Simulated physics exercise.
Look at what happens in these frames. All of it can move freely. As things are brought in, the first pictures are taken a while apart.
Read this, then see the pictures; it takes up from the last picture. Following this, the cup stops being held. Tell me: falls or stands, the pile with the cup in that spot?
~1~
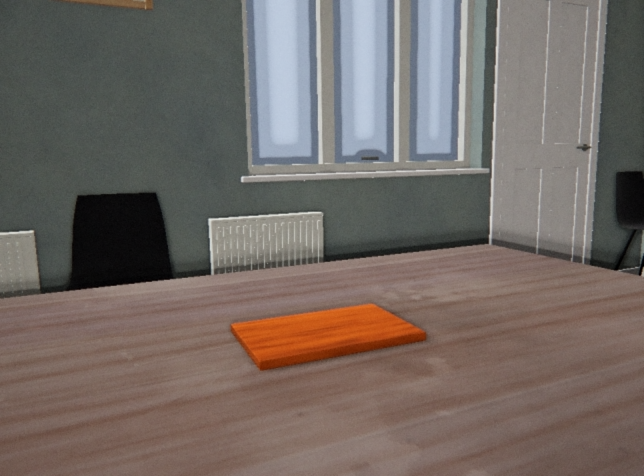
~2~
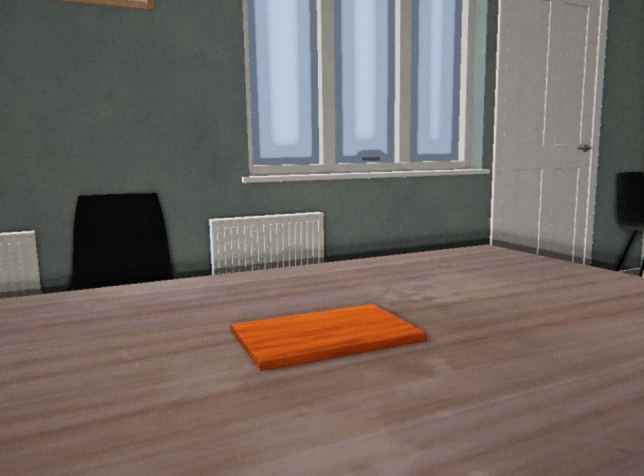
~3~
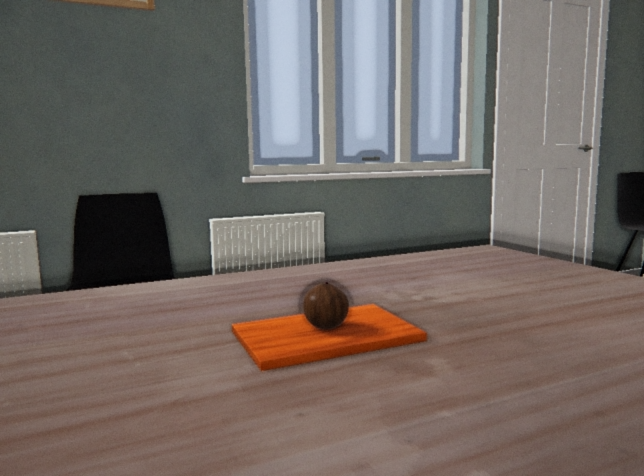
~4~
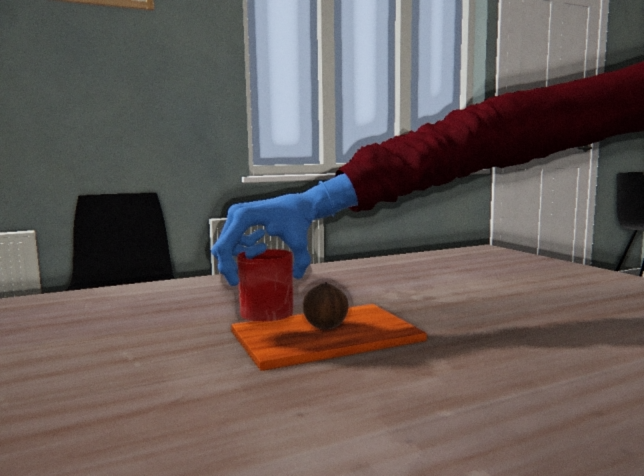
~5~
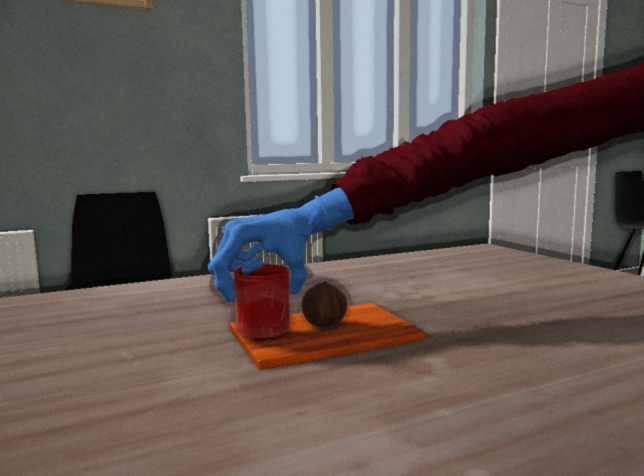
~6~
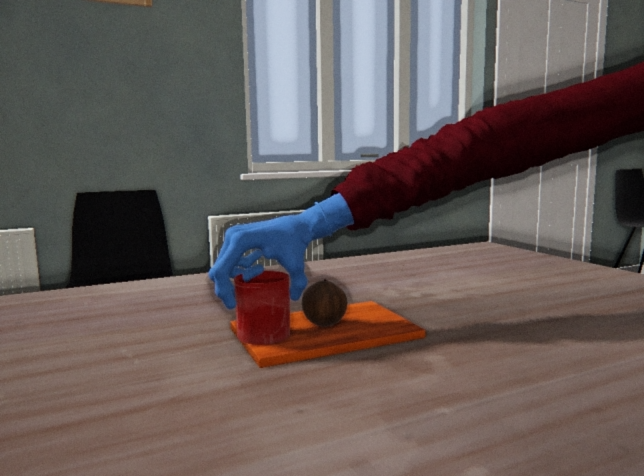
Stands.
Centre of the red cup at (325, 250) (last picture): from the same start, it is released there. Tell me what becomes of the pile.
After that, the pile falls over.
Then, 0.20 s after the last picture, nothing has stirred.
Then, 0.50 s after the last picture, red cup resting near (263, 307).
At rest, all 3 in place. Seen from the same camera at the end, red cup near (263, 307). The pile keeps its balance.
